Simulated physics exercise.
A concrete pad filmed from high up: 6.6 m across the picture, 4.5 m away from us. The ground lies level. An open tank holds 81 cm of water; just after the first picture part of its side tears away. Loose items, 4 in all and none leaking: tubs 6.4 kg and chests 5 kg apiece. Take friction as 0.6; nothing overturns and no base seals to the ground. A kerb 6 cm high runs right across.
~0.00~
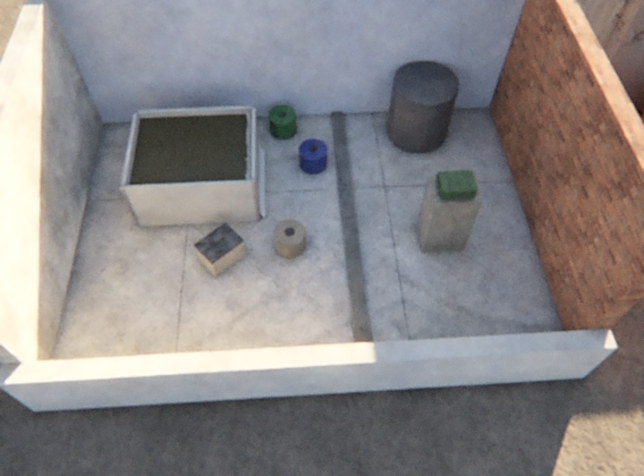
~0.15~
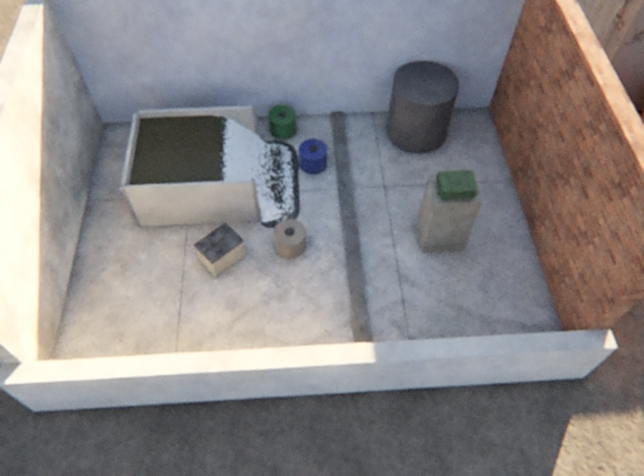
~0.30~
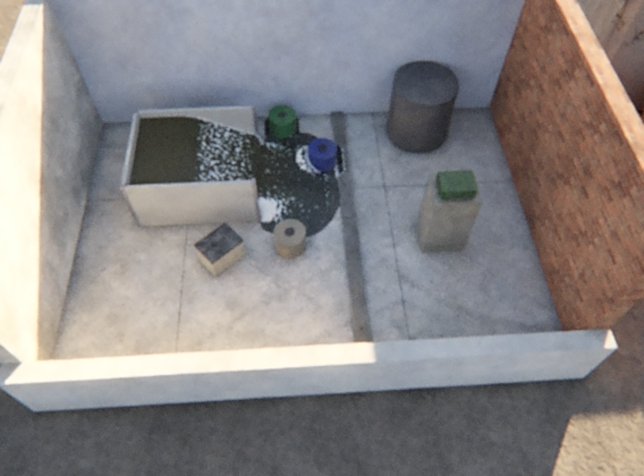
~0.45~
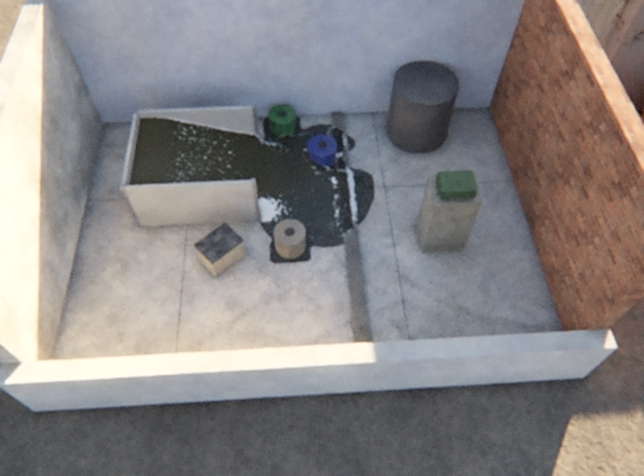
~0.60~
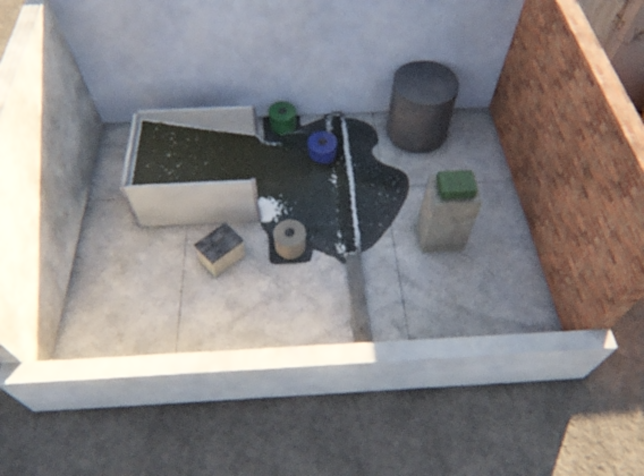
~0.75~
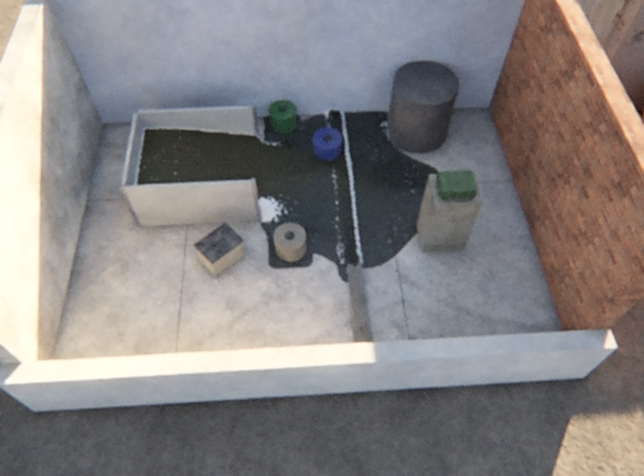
In the video, dark water pours from the open right side of a rectangular tank on a walled concrete pad, spreads around small tubs, nudging the blue one slightly right, then crosses a low kerb toward a block and a large cylinder.
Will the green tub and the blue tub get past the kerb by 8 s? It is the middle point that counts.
The green tub falls short; the blue tub crosses.
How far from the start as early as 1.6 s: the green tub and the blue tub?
About 10 and 120 cm.
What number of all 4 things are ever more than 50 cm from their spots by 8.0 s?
4 of them.
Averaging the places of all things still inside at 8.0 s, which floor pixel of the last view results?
Near (217, 242).
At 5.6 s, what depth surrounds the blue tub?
Roughly 11 cm.
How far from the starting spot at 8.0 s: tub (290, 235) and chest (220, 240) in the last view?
In turn: 250 cm, 100 cm.
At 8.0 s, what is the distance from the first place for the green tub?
Roughly 300 cm.
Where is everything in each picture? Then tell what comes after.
The green tub at (282, 115) rests on the ground; the blue tub at (313, 149), on the bottom; water covers 2.3 m2; 0 of 4 have shifted, in the first picture.
The green tub at (282, 115), on the bottom; the blue tub at (313, 149), on the bottom; water covers 3.2 m2; 0 of 4 have shifted, in the second picture.
The green tub at (282, 115), on the bottom; the blue tub at (322, 148), on the bottom, 15 cm from its start; water covers 4.3 m2; 1 of 4 have shifted, in the third picture.
The green tub at (282, 114), on the bottom; the blue tub at (322, 145) rests on the ground, 15 cm from its start; 5.5 m2 under water; 1 of 4 have shifted, in the fourth picture.
The green tub at (282, 111), on the bottom, 8 cm from its start; the blue tub at (322, 142) floats, 15 cm from its start; water covers 7.0 m2; 2 of 4 have shifted, in the fifth picture.
The green tub at (282, 109) rests on the ground, 13 cm from its start; the blue tub at (327, 138) floats, 25 cm from its start; 8.7 m2 under water; 3 of 4 have shifted, in the sixth picture.
After 1.6 s the green tub is near (282, 109), 0.1 m from its start, aground; the blue tub is near (372, 105), 1.2 m from its start, afloat; 1 of 4 are over the mark; 1 afloat.
After 3.6 s the green tub is near (212, 123), 1.1 m from its start, aground; the blue tub is near (385, 136), 1.1 m from its start, afloat; 1 of 4 are over the mark; 1 afloat.
After 5.6 s the green tub is near (103, 132), 2.8 m from its start, afloat; the blue tub is near (416, 194), 1.8 m from its start, afloat; 1 of 4 are over the mark; 2 afloat.
After 8.0 s the green tub is near (118, 190), 2.8 m from its start, afloat; the blue tub is near (452, 194), 2.2 m from its start, afloat; 1 of 4 are over the mark; 4 afloat.
